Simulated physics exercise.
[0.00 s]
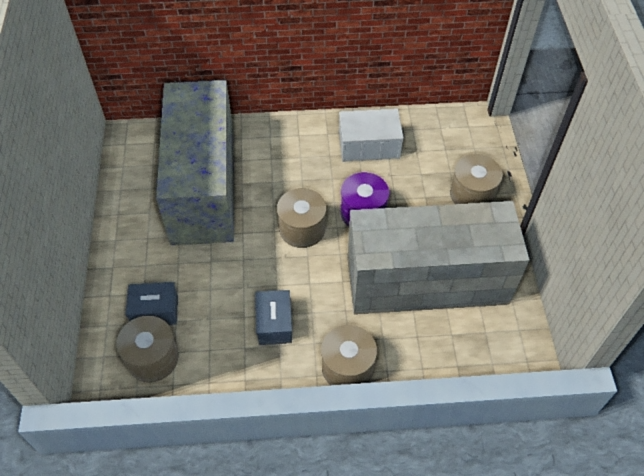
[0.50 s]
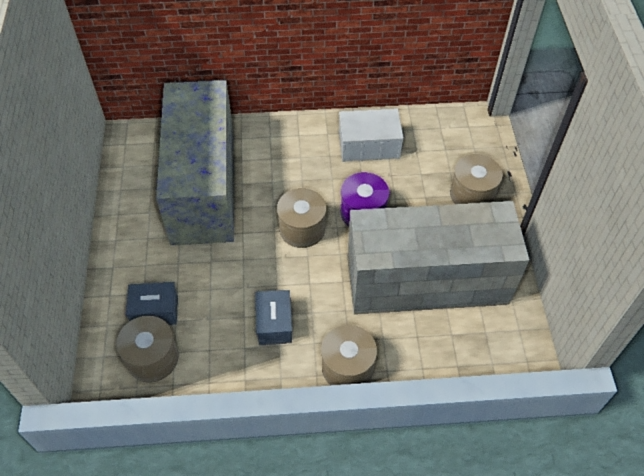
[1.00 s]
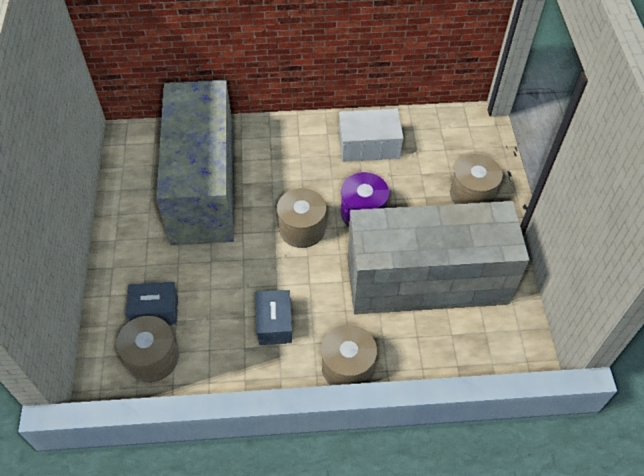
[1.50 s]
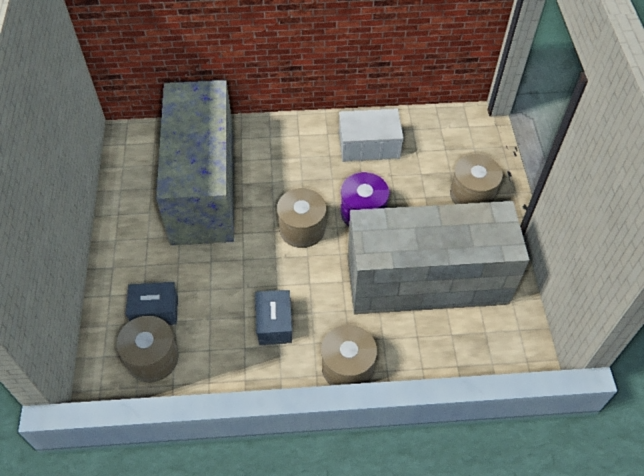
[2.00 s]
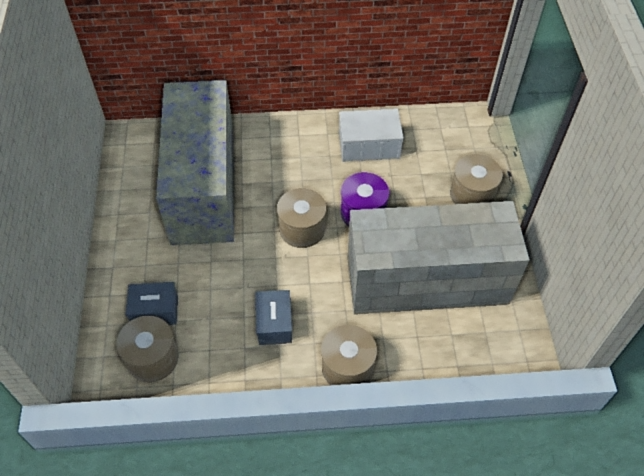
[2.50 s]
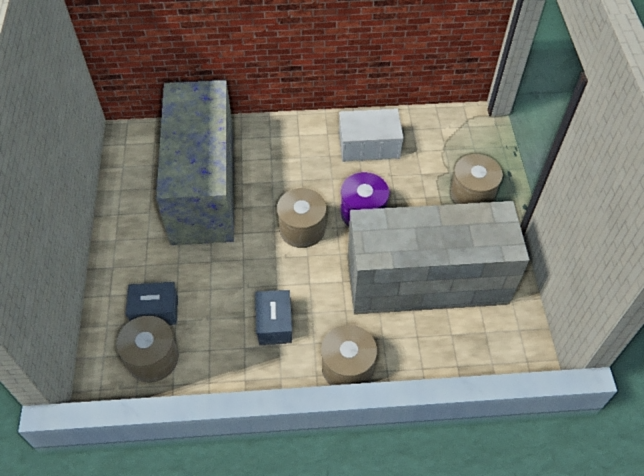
Greenish water spread over the street outside a small brick-backed shop, then began creeping in through the doorway on the right around a tan tub, while the purple tub and everything else stayed still.
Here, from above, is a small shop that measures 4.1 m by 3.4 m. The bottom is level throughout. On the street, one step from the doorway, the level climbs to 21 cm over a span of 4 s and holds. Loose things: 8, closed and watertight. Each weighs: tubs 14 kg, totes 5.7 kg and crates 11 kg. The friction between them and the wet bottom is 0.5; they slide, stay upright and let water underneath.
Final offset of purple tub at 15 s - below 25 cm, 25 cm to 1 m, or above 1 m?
My money says it heads well off.
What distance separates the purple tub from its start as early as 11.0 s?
It has shifted about 200 cm.
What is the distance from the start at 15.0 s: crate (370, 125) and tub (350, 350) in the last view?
250 cm, 120 cm.
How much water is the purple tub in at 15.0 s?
Around 21 cm.
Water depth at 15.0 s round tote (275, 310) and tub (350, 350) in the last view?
I'd estimate 20 cm for the first and 18 cm for the second.
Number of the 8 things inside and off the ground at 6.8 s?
It comes to 4.
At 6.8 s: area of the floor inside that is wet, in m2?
The covered patch comes to about 10.0 m2.
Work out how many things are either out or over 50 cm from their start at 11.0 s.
The answer is 8.
After 3.5 s the purple tub is near (365, 191), 0.0 m from its start, aground; 0 afloat.
After 6.8 s the purple tub is near (279, 173), 0.8 m from its start, afloat; 4 afloat.
After 11.0 s the purple tub is near (178, 274), 1.9 m from its start, afloat; 7 afloat.
After 15.0 s the purple tub is near (230, 343), 2.0 m from its start, afloat; 8 afloat.
